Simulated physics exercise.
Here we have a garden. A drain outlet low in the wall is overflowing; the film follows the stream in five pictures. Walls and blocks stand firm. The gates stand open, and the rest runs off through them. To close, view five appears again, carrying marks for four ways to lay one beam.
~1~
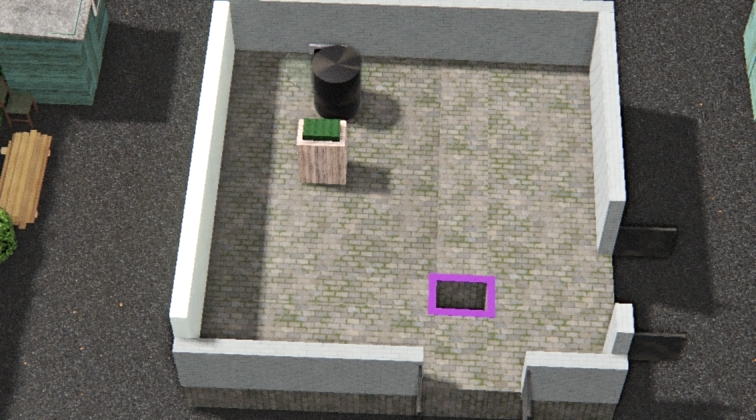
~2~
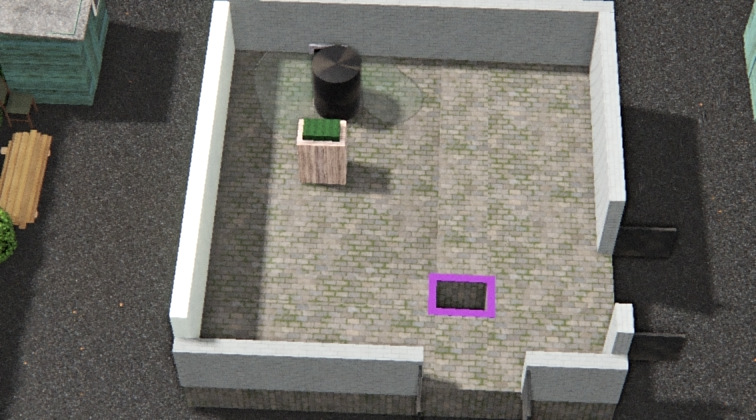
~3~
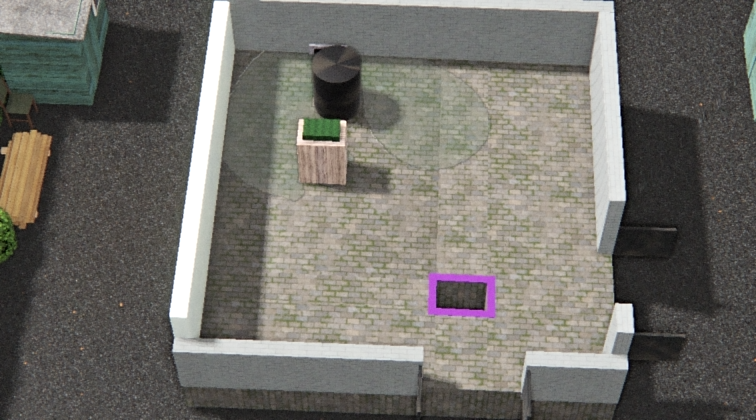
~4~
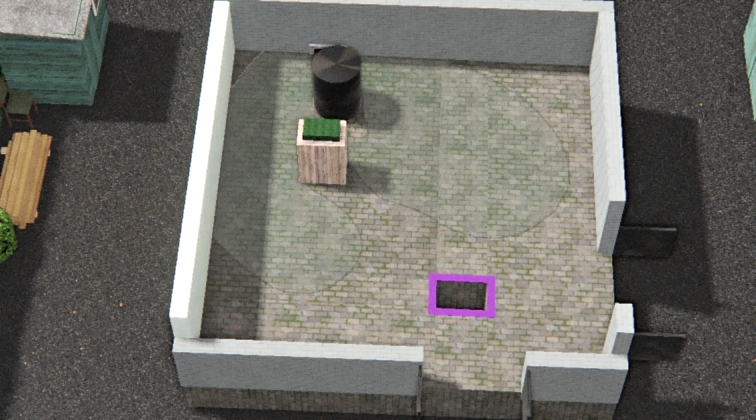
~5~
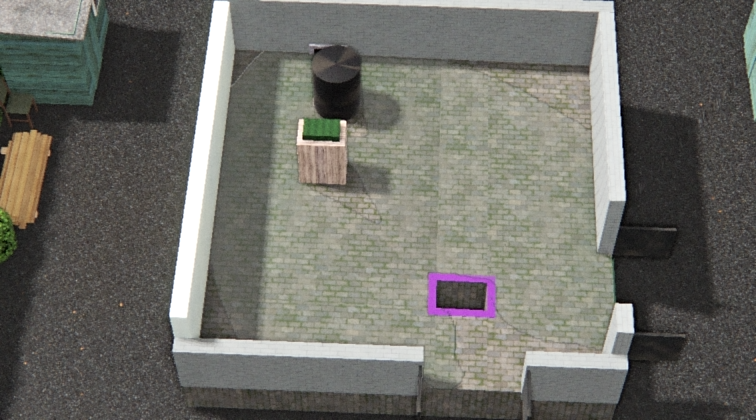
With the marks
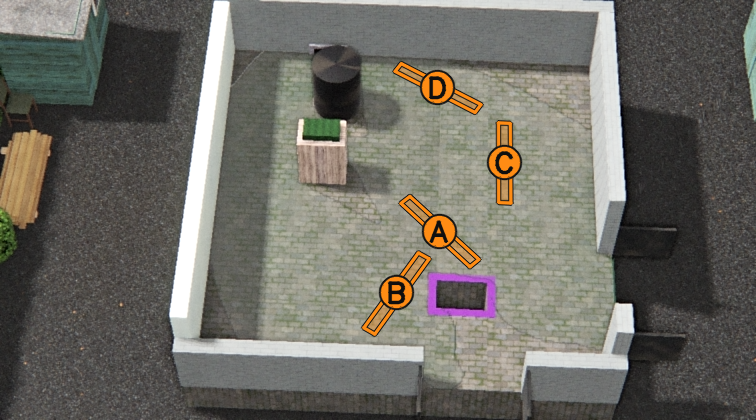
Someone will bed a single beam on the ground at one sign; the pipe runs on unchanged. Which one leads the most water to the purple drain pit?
C beats the others.
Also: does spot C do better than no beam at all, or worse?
It is better.
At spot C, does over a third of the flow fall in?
No.
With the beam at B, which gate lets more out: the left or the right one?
More leaves on the right.
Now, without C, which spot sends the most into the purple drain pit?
D.
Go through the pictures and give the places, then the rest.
Outfall at (328, 50); purple drain pit at (462, 295); open gate at (599, 303); open gate at (472, 376); 3 % of the ground under water, visible out to (302, 81); purple drain pit still dry, in the first picture.
In the second picture, 9 % of the ground under water, visible out to (414, 106); purple drain pit still dry.
In the third picture, 22 % of the ground under water, visible out to (488, 127); purple drain pit still dry.
In the fourth picture, 46 % of the ground under water, visible out to (550, 205); purple drain pit still dry.
In the fifth picture, 77 % of the ground under water, visible out to (600, 338); purple drain pit taking water.
In orange, A from (405, 199) to (474, 263); B from (369, 330) to (423, 255); C from (504, 202) to (504, 123); D from (398, 67) to (478, 108).
With A, about 7 % of the stream goes into the purple drain pit, about 93 % out by the gates.
With B, about 9 % of the stream goes into the purple drain pit, about 91 % out by the gates.
With C, about 20 % of the stream goes into the purple drain pit, about 80 % out by the gates.
With D, about 12 % of the stream goes into the purple drain pit, about 88 % out by the gates.
